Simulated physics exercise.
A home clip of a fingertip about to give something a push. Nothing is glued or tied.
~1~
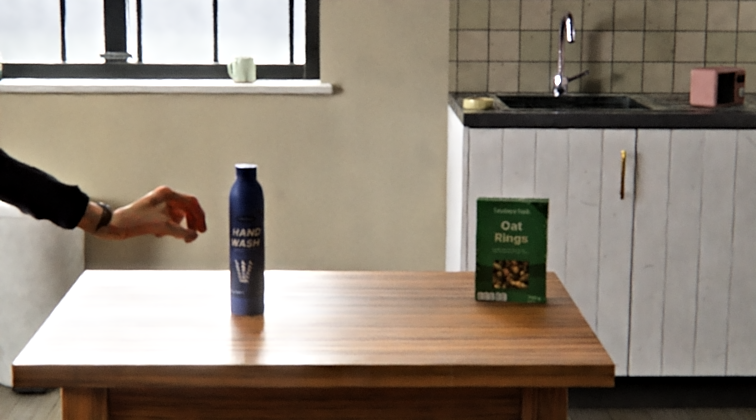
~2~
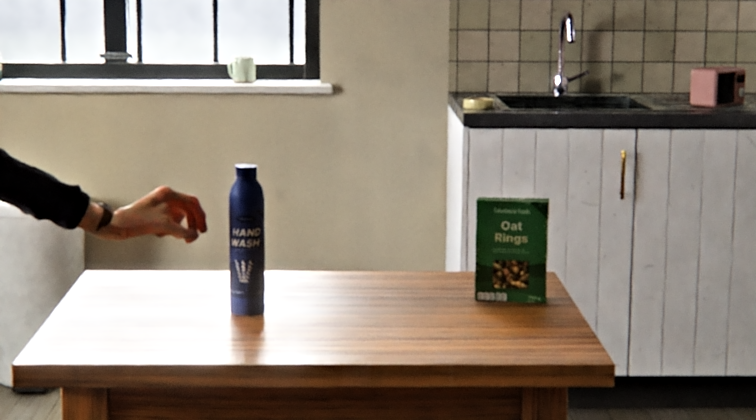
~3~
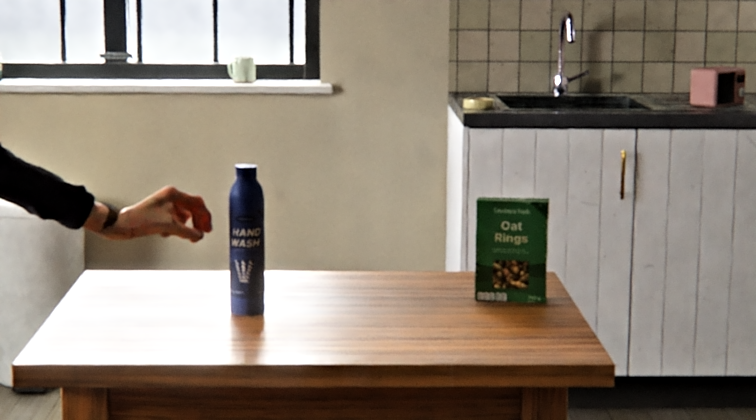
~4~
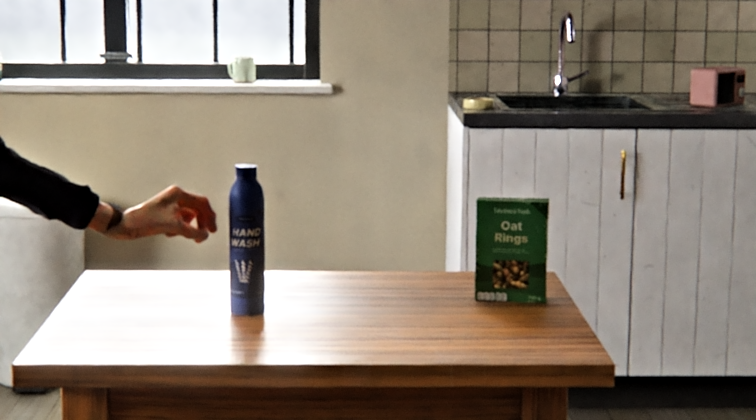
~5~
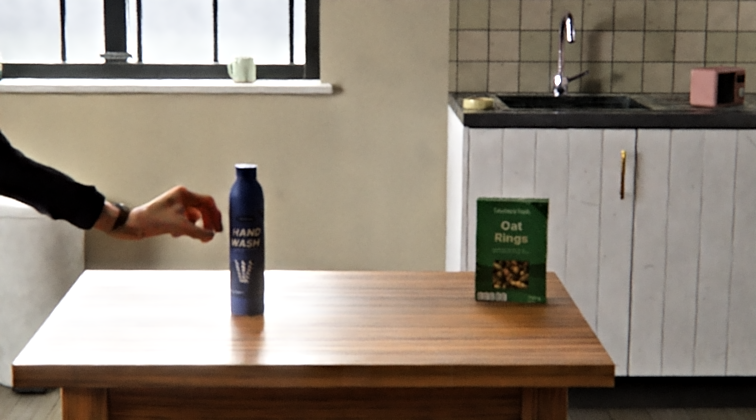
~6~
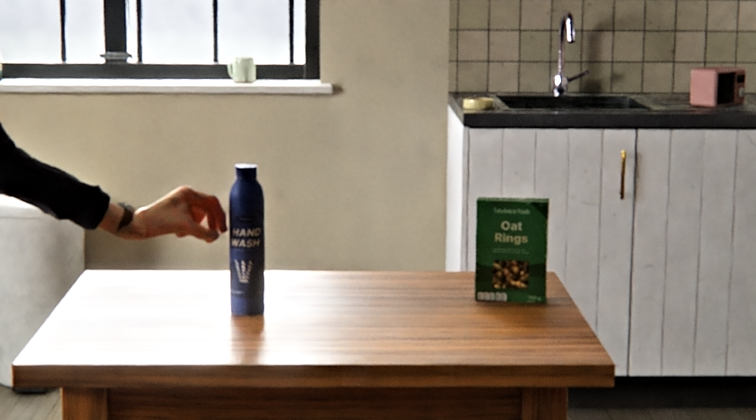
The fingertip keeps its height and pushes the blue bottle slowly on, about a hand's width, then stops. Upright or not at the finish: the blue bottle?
The blue bottle tips over.
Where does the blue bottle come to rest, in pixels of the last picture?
Near (350, 294).
Then, 0.80 s after the last picture, blue bottle tipped 27° from how it was near (282, 239).
Then, 1.10 s after the last picture, blue bottle on its side near (347, 291).
At rest, tipped over on the table, blue bottle. Seen from the same camera at the end, blue bottle near (350, 294).
